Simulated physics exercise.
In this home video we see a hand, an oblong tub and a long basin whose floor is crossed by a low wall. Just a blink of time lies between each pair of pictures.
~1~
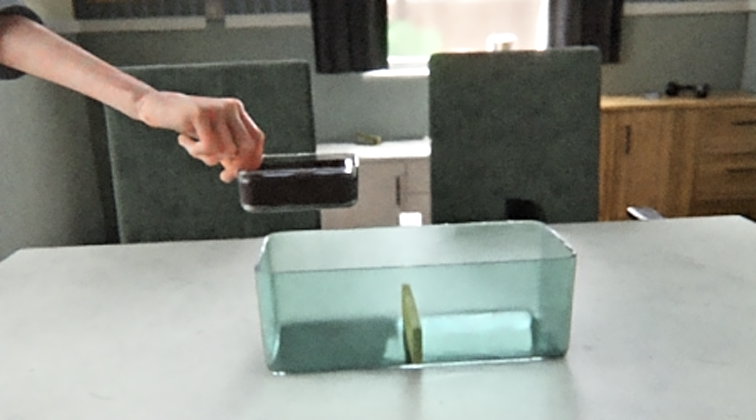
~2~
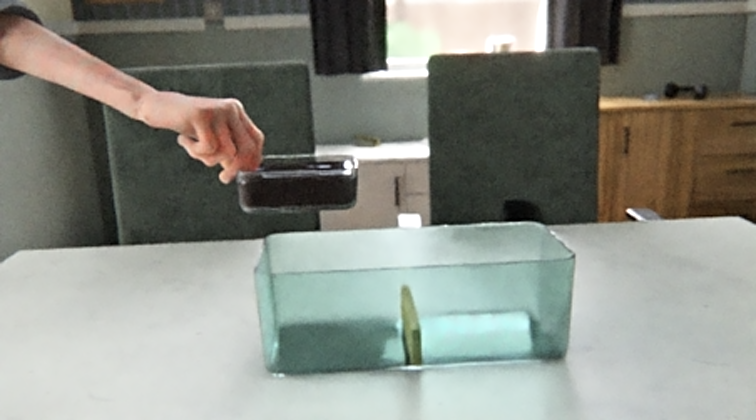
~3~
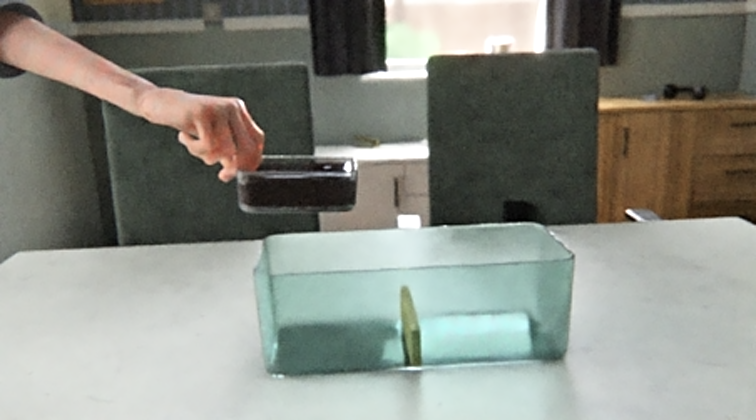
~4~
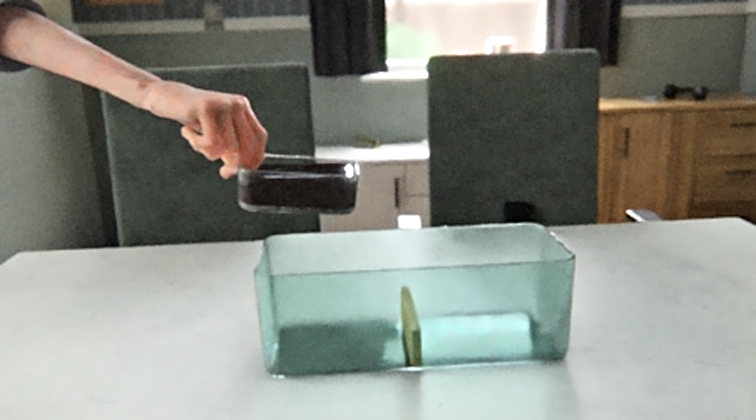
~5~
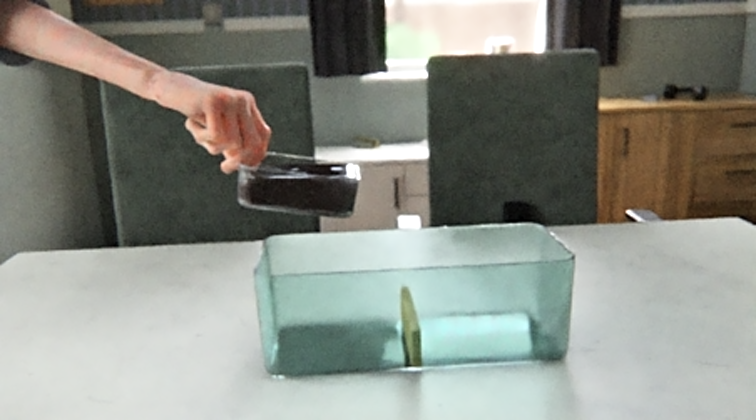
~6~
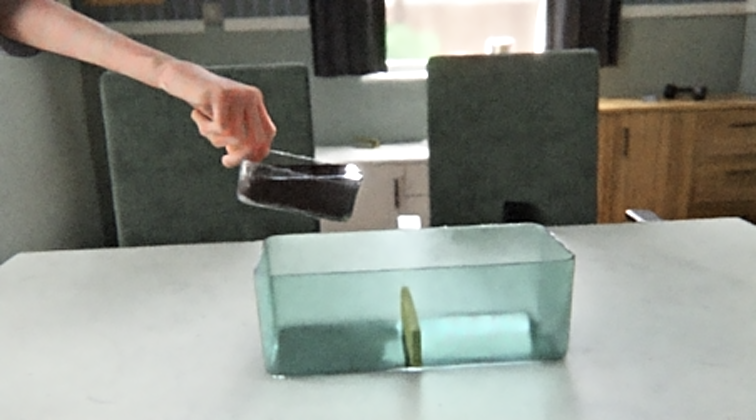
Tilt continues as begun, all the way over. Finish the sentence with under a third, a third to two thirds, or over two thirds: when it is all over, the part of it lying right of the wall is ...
... a third to two thirds.
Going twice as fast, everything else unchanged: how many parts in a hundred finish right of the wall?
Roughly 35 percent.
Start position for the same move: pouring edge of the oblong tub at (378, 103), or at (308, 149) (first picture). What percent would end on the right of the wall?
About 75 per cent, then about 0 per cent.
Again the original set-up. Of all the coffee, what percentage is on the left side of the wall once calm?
Around 50 %.
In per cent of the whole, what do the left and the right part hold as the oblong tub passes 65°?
Left side 25 in a hundred, right side 40 in a hundred.
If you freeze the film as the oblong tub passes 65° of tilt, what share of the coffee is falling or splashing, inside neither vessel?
15 in a hundred.
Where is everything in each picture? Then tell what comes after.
It leans 0°; its right rim is at (356, 161); the coffee meets the walls at (245, 170) and (354, 166); the long basin's rim runs from (261, 253) to (559, 239); the wall's top is at (411, 305), in the first frame.
It leans 1°; its right rim is at (355, 163); the coffee meets the walls at (245, 171) and (354, 167), in the second frame.
It leans 2°; its right rim is at (355, 166); the coffee meets the walls at (245, 172) and (354, 169), in the third frame.
It leans 6°; its right rim is at (357, 170); the coffee meets the walls at (245, 172) and (355, 169), in the fourth frame.
It leans 10°; its right rim is at (357, 174); the coffee meets the walls at (246, 172) and (356, 170), in the fifth frame.
It leans 15°; its right rim is at (358, 179); the coffee meets the walls at (246, 173) and (358, 173); 3 per cent is over the edge, in the sixth frame.
A moment on, the oblong tub is tipped part way and 21 per cent is still to pour, 25 is left of the wall and 38 right of it.
Next, the oblong tub is tipped on its side and 4 per cent is still to pour, 46 is left of the wall and 48 right of it.
Then the oblong tub is tipped right over and 0 per cent is still to pour, 51 is left of the wall and 48 right of it.
Later the oblong tub is tipped right over and 0 per cent is still to pour, 51 is left of the wall and 48 right of it.
At rest 51 per cent lies left of the wall, 48 right of it and 0 outside.
